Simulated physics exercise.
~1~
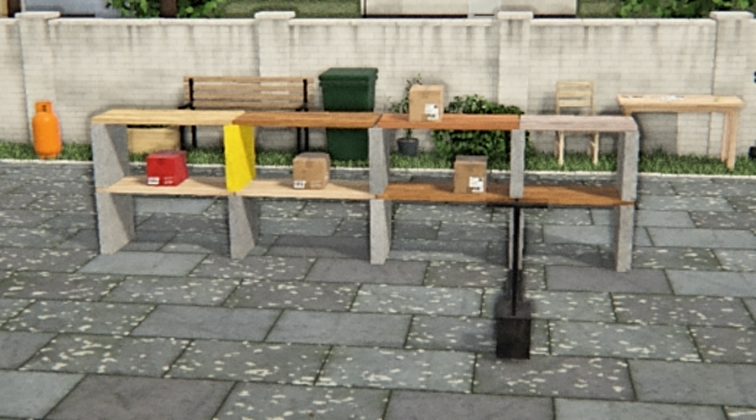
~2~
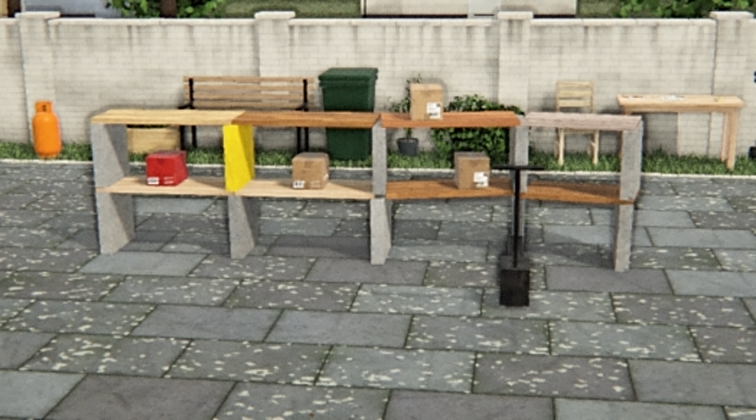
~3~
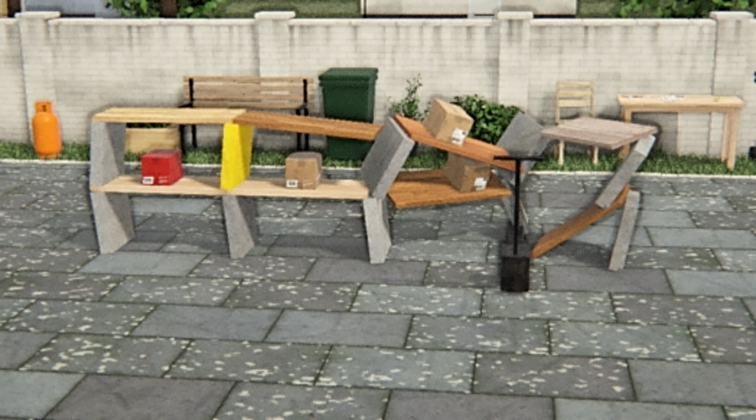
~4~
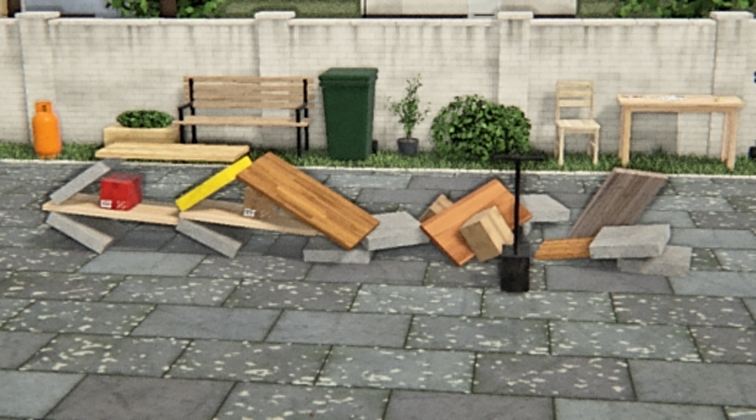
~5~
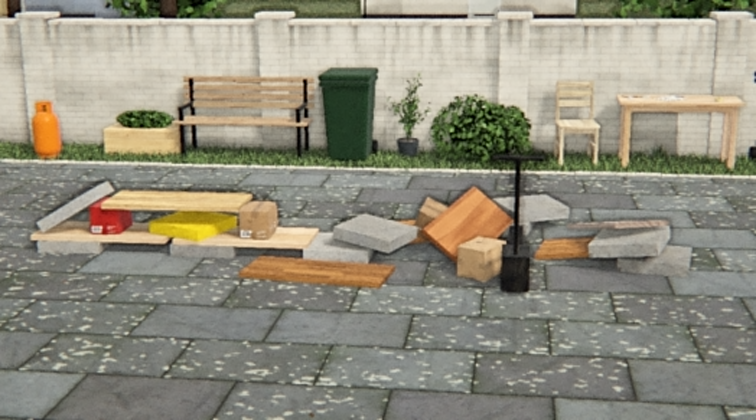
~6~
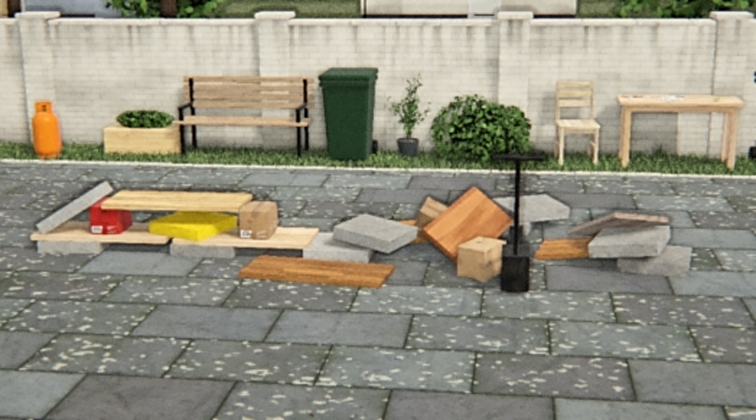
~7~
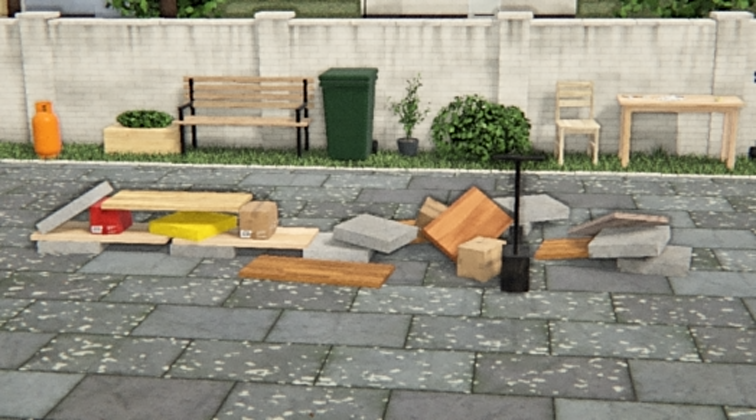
A black jack slid in low against one upright of a long two-tier shelf of boards and blocks, and the right side buckled first. The collapse spread left past the yellow upright, leaving boards, blocks and cartons strewn across the paving.
